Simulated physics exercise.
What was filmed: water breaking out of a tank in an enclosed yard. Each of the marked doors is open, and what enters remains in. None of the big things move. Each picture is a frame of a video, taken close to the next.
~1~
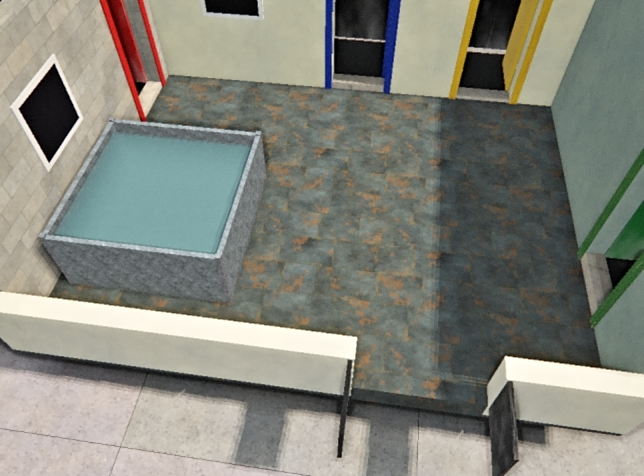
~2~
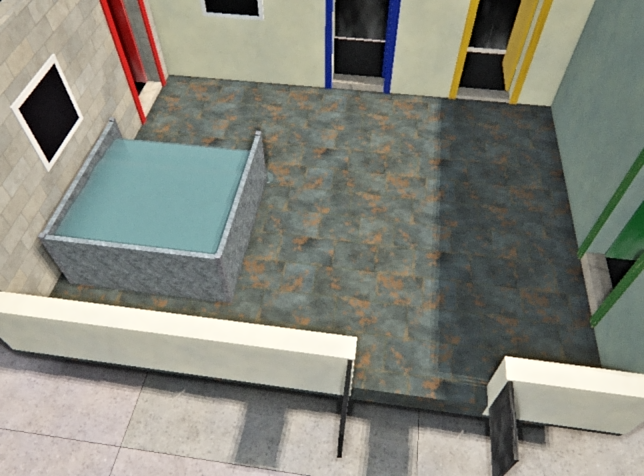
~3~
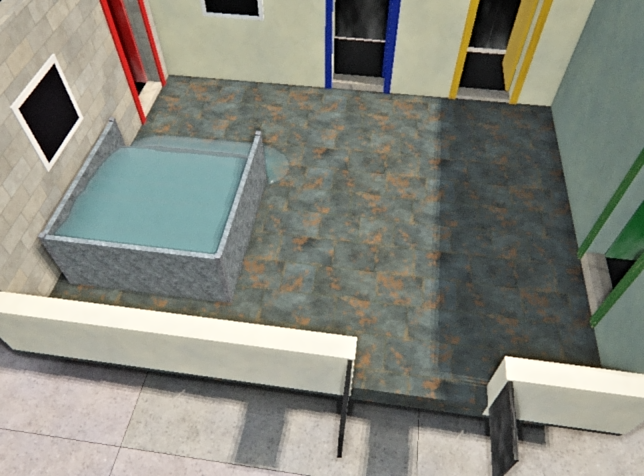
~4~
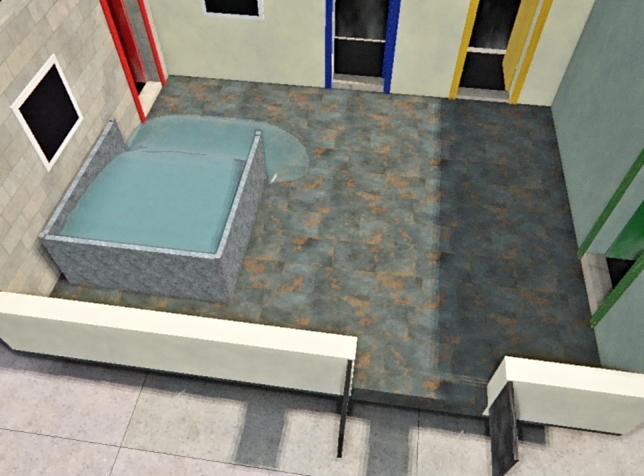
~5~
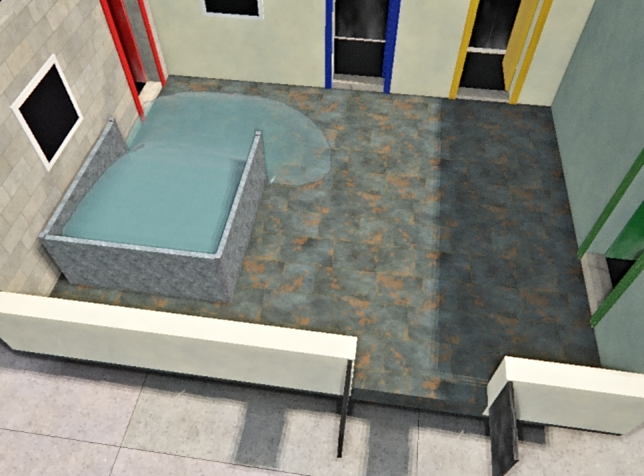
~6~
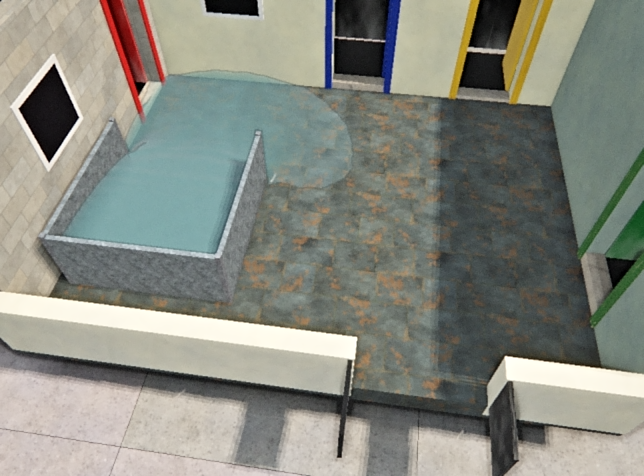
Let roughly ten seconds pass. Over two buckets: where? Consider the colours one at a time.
In the end the green door is going to let through no more than allowed; the blue door is going to let through more than allowed; the red door is going to let through more than allowed; the yellow door is going to let through more than allowed.
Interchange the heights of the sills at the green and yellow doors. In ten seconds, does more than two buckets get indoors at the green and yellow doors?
Result: Green door ends up above the limit; yellow door comes in below.
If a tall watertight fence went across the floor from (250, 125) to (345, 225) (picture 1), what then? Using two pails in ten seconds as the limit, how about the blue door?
Door by door: Blue misses the mark.
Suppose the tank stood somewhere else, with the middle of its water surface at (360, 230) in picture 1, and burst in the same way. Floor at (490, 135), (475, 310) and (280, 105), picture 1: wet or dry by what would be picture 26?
In the order asked: Reached by the flood, not reached, reached by the flood.
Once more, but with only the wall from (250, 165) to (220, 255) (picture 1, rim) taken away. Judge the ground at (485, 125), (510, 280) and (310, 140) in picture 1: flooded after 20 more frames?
Sequence: Wetted / wetted / spared.
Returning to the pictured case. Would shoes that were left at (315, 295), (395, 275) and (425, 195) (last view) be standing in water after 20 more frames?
In turn, the points end up high and dry, high and dry and soaked.
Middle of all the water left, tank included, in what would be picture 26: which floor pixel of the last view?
Around pixel (297, 147).
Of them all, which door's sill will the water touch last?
My answer: The green door.
A moment on, water covers 30 % of the floor; the green door not reached, the blue door under two buckets in, the red door under two buckets in, the yellow door not reached.
Next, water covers 35 % of the floor; the green door not reached, the blue door over two buckets in, the red door far over two buckets in, the yellow door wet at the sill, nothing in.
Then, water covers 60 % of the floor; the green door not reached, the blue door over two buckets in, the red door far over two buckets in, the yellow door under two buckets in.
Later, water covers 85 % of the floor; the green door wet at the sill, nothing in, the blue door over two buckets in, the red door far over two buckets in, the yellow door over two buckets in.
In the end, water covers 100 % of the floor; the green door wet at the sill, nothing in, the blue door over two buckets in, the red door far over two buckets in, the yellow door far over two buckets in.
